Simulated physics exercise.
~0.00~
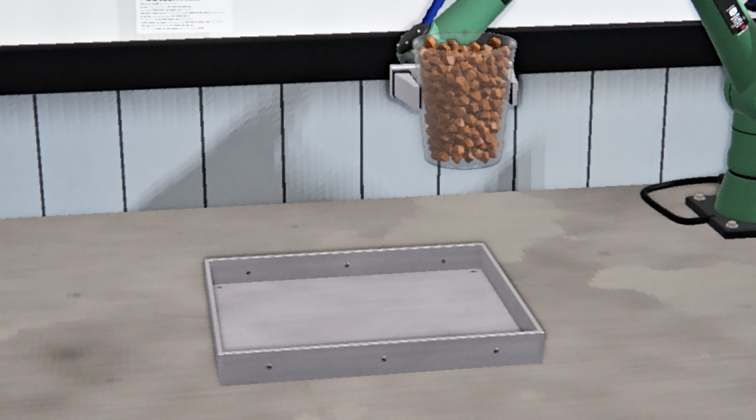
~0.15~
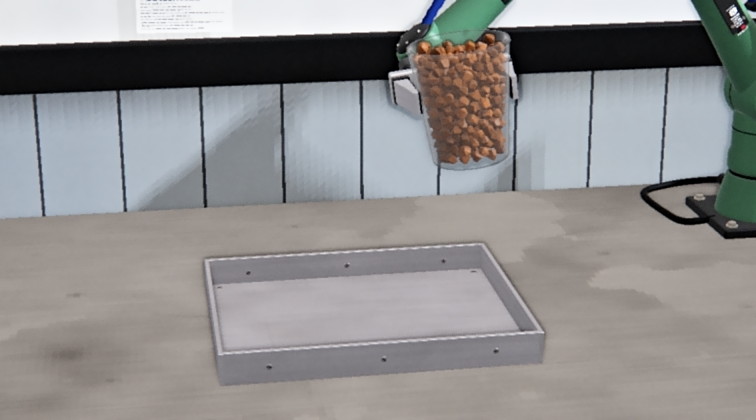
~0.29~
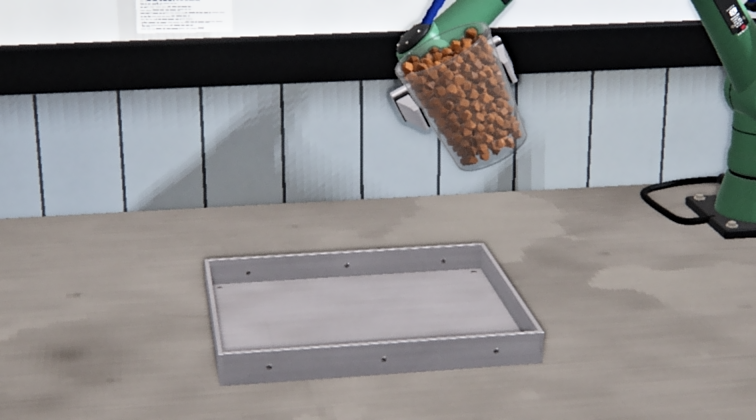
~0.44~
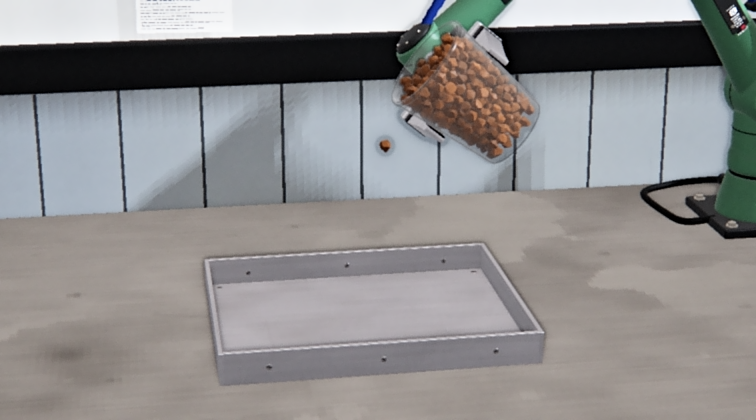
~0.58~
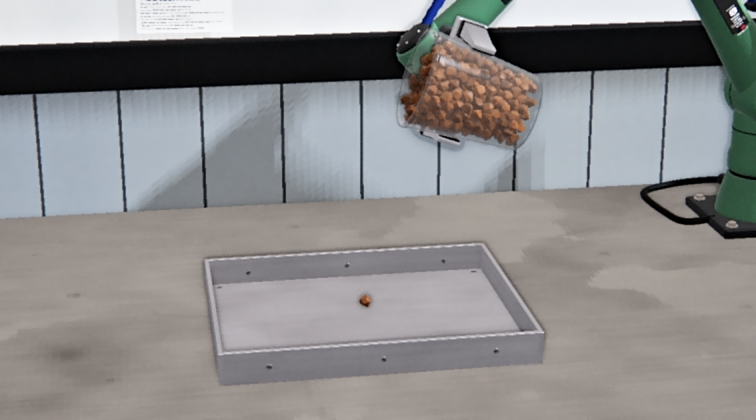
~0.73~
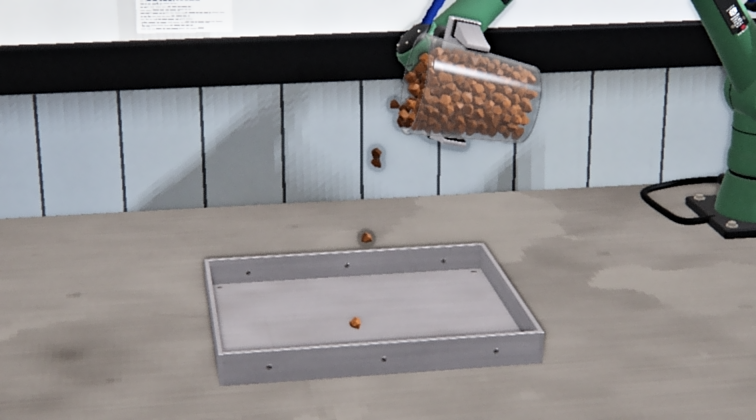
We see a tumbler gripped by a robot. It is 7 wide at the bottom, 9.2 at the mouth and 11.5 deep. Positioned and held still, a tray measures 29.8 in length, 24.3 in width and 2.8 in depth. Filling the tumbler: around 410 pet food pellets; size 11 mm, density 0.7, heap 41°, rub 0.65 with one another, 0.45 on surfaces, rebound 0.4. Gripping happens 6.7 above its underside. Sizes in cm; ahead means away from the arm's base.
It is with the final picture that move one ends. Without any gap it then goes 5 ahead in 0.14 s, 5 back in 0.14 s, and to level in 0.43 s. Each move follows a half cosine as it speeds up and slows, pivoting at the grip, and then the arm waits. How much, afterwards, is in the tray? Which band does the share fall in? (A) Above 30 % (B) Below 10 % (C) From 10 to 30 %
The answer is A.
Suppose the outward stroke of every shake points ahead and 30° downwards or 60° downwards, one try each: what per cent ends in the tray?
Near 25 and 15 percent respectively.
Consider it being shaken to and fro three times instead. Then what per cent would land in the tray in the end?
In that case it would be near 65 percent.
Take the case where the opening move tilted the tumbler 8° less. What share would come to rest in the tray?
Then something close to 30 in a hundred.
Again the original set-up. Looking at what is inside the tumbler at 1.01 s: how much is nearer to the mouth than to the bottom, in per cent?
Around 60 per cent of it.
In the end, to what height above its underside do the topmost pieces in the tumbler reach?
It reaches close to 11.0 cm in the end.
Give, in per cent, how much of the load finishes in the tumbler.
End share: Around 60 per cent.
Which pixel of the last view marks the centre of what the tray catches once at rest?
It ends up close to (310, 319).
After 1.01 s, tilted 77° forward, highest piece 25 above the table; 274 in the tumbler, 15 in the tray, 121 in flight or on a rim.
After 1.30 s, tilted 19° forward, highest piece 27 above the table; 245 in the tumbler, 156 in the tray, 5 on the table or floor, 4 in flight or on a rim.
After 1.64 s, level, highest piece 28 above the table; 245 in the tumbler, 159 in the tray, 6 on the table or floor.
After 2.69 s, level, highest piece 28 above the table; 245 in the tumbler, 159 in the tray, 6 on the table or floor.
In the end, 245 in the tumbler, 159 in the tray, 6 on the table or floor. That is 39 % in the tray.
